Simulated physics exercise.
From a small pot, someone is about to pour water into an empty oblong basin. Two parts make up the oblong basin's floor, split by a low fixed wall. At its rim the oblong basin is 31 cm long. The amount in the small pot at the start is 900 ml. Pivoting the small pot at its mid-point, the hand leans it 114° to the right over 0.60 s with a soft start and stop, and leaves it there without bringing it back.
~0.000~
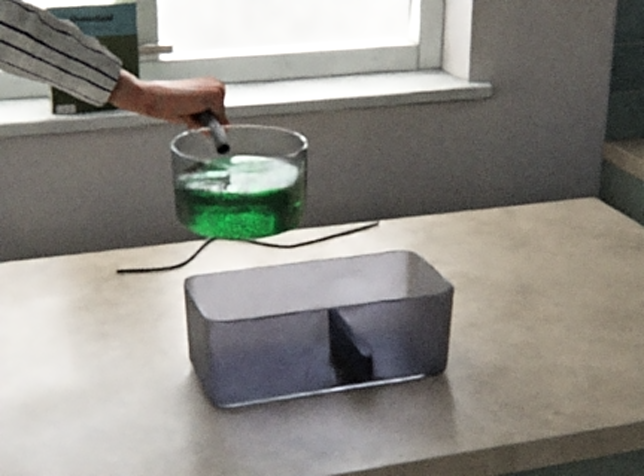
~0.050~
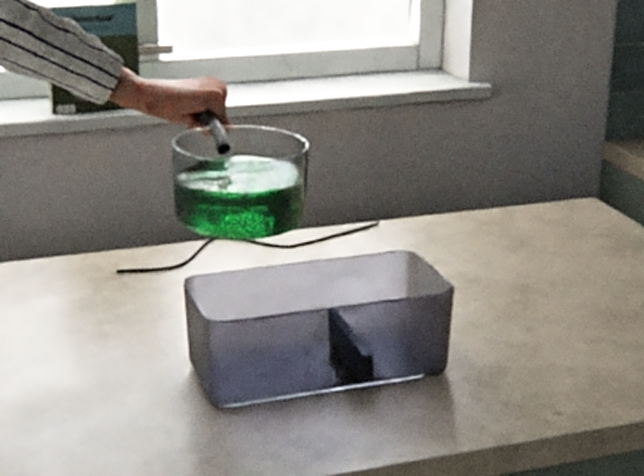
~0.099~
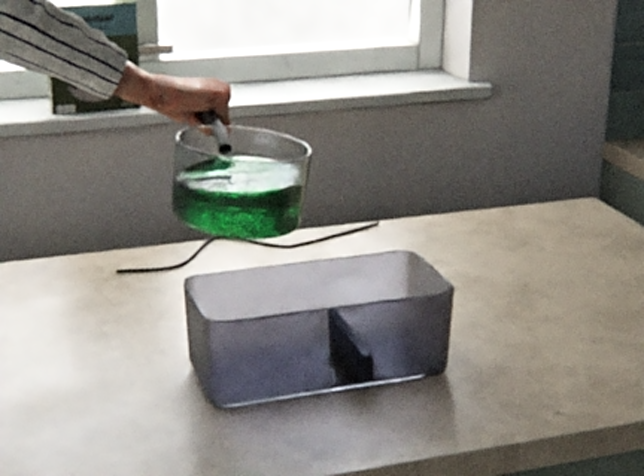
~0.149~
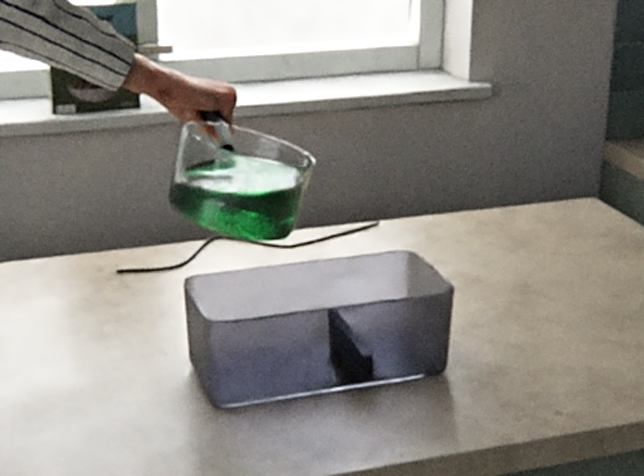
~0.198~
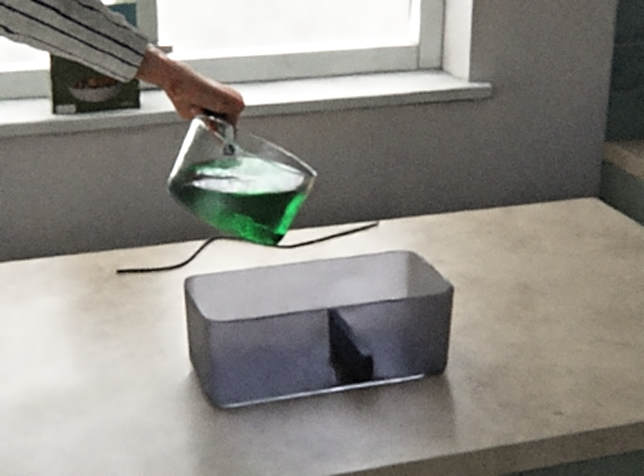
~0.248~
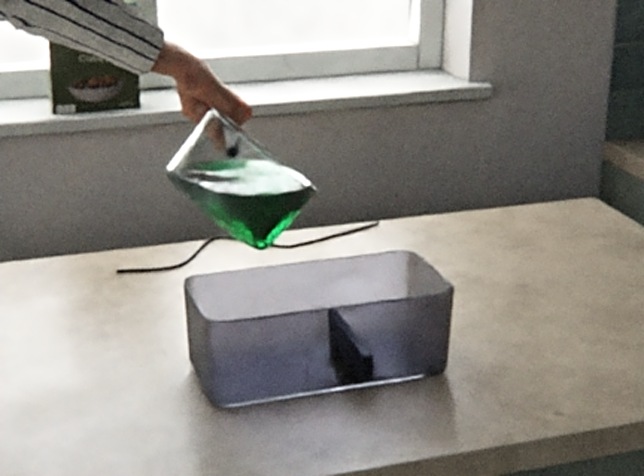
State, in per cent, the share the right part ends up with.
The right part ends up with roughly 24 %.
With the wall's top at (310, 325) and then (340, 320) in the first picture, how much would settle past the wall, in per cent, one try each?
65 then 25 %.
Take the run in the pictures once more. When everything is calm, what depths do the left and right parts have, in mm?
Depths at rest: Left around 24 mm, right around 16 mm.
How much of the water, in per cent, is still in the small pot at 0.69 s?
5 %.
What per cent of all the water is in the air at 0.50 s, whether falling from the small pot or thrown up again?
Estimate: About 42 % of all of it.
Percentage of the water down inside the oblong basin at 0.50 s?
Roughly 32 percent.
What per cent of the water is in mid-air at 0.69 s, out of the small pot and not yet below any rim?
Some 10 % is up in the air.
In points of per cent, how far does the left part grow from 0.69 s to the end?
It comes to some 4 per cent.
By 0.50 s the tilt is 107° and 27 per cent is still to pour, 23 is left of the wall and 9 right of it.
By 0.69 s the tilt is 114° and 5 per cent is still to pour, 65 is left of the wall and 19 right of it.
By 0.89 s the tilt is 114° and 0 per cent is still to pour, 65 is left of the wall and 23 right of it.
By 1.10 s the tilt is 114° and 0 per cent is still to pour, 69 is left of the wall and 24 right of it.
At rest 69 per cent lies left of the wall, 24 right of it and 7 outside.
